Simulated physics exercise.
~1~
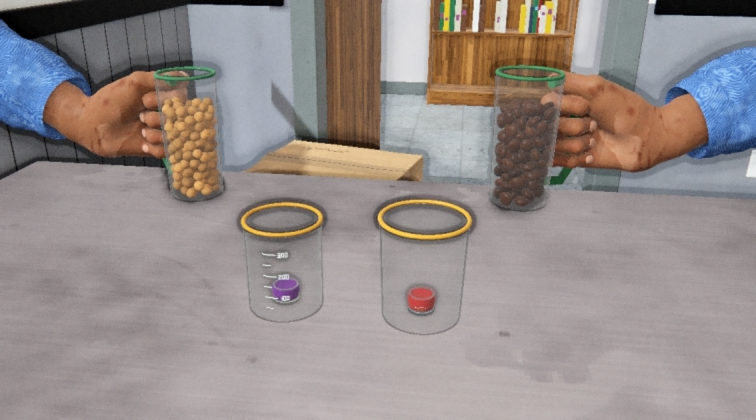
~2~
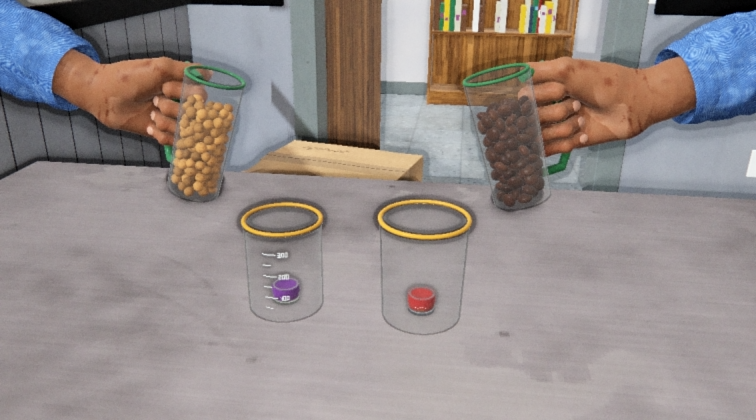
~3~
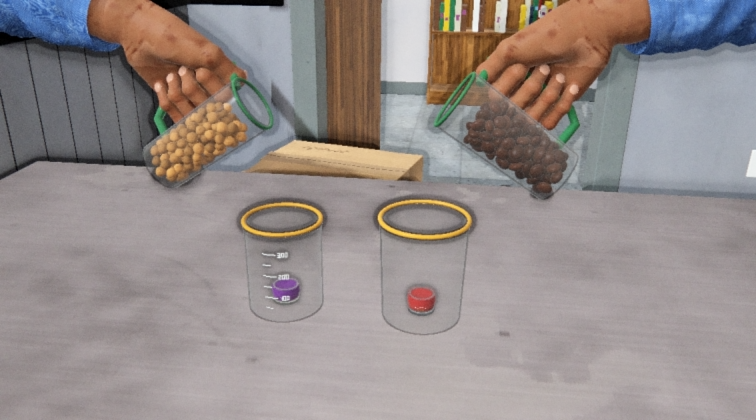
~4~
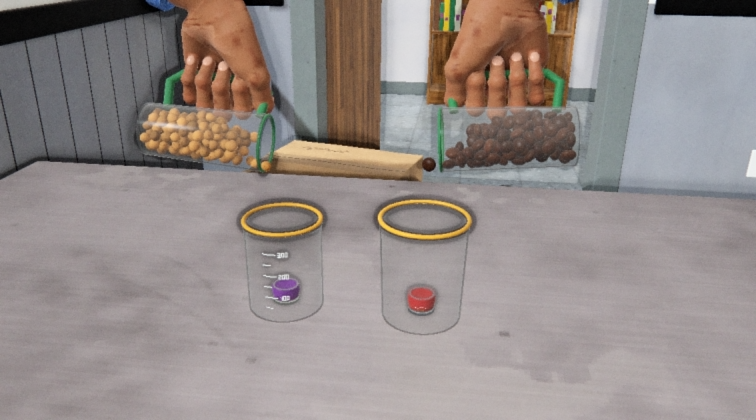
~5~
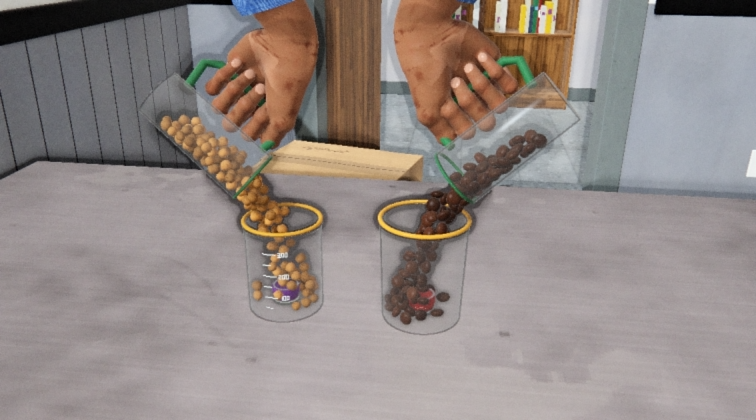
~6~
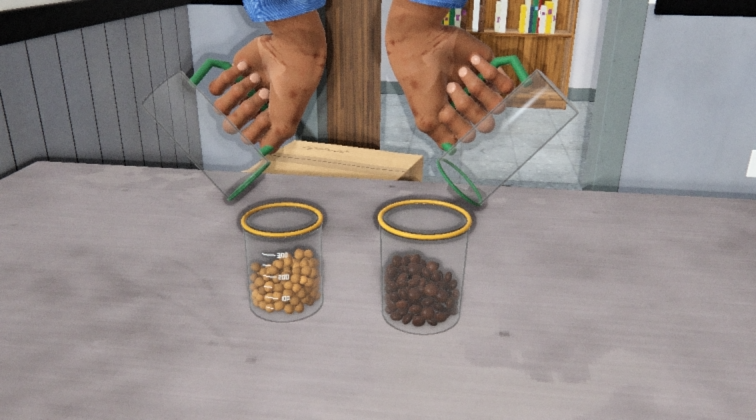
Two hands tipping clear cups of tan and dark brown balls into see-through containers, burying a purple object and a red one.
